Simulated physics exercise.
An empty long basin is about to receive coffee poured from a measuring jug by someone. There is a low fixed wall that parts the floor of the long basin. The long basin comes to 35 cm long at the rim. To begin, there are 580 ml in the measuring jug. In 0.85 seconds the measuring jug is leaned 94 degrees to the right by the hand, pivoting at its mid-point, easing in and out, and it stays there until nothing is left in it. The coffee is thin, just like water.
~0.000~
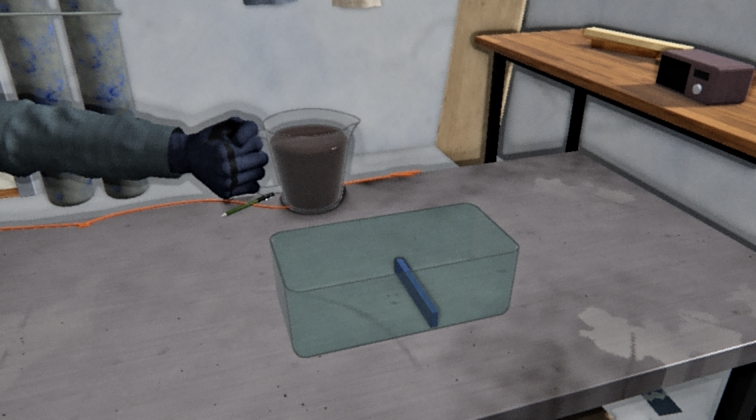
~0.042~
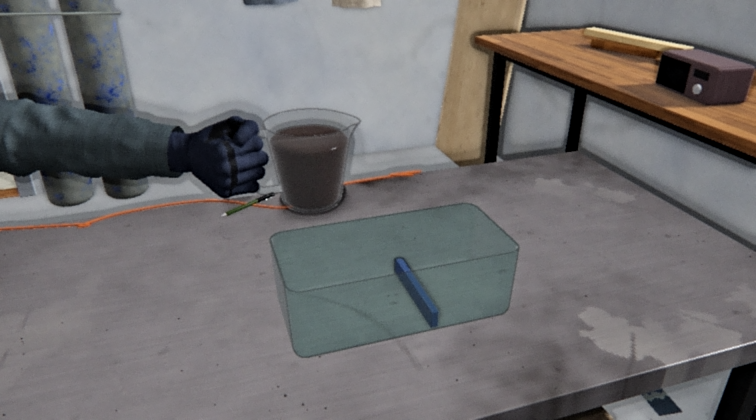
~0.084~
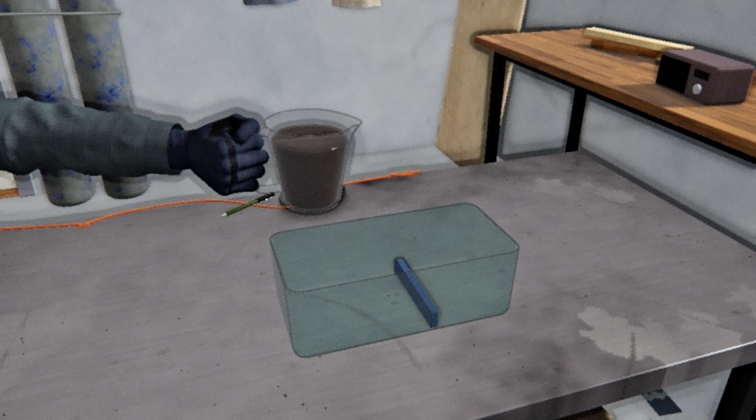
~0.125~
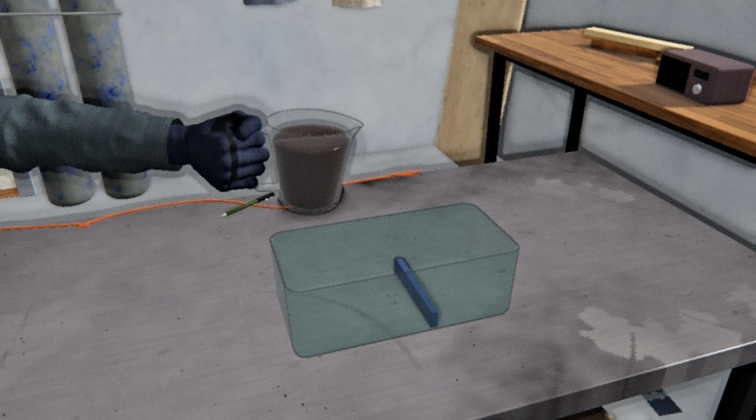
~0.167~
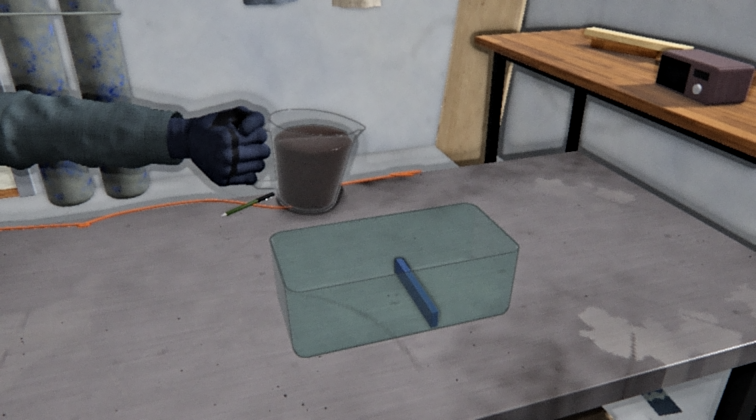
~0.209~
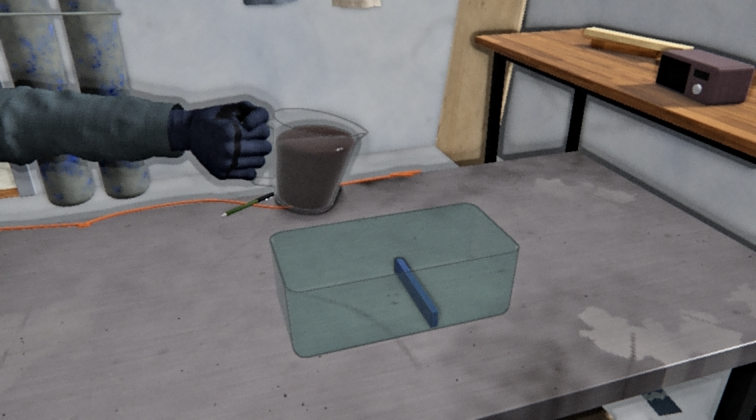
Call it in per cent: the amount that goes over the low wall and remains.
I would put it at about 24 per cent.
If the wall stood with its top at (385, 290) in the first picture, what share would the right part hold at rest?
Then it comes to around 90 per cent.
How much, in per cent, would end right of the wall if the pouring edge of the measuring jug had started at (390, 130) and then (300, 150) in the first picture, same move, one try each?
Roughly 90 per cent the first time and 15 per cent the second.
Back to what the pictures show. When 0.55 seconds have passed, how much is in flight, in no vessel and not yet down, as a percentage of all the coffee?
Near 20 per cent at that moment.
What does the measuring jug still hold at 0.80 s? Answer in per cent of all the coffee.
What remains is about 24 percent of it all.
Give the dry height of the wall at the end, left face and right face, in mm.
Left side: Around 16 mm. Right side: Around 22 mm.
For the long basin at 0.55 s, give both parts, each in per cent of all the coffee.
Left roughly 4 per cent, right roughly 0.
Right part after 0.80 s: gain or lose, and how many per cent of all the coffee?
Result: An increase, close to 5.
Then, 0.55 s in, the tilt is 68° and 76 per cent is still to pour, 4 is left of the wall and 0 right of it.
Then, 0.80 s in, the tilt is 93° and 24 per cent is still to pour, 35 is left of the wall and 19 right of it.
Then, 1.07 s in, the tilt is 94° and 3 per cent is still to pour, 68 is left of the wall and 22 right of it.
Then, 1.35 s in, the tilt is 94° and 0 per cent is still to pour, 74 is left of the wall and 24 right of it.
Finally, 74 per cent lies left of the wall, 24 right of it and 2 outside.
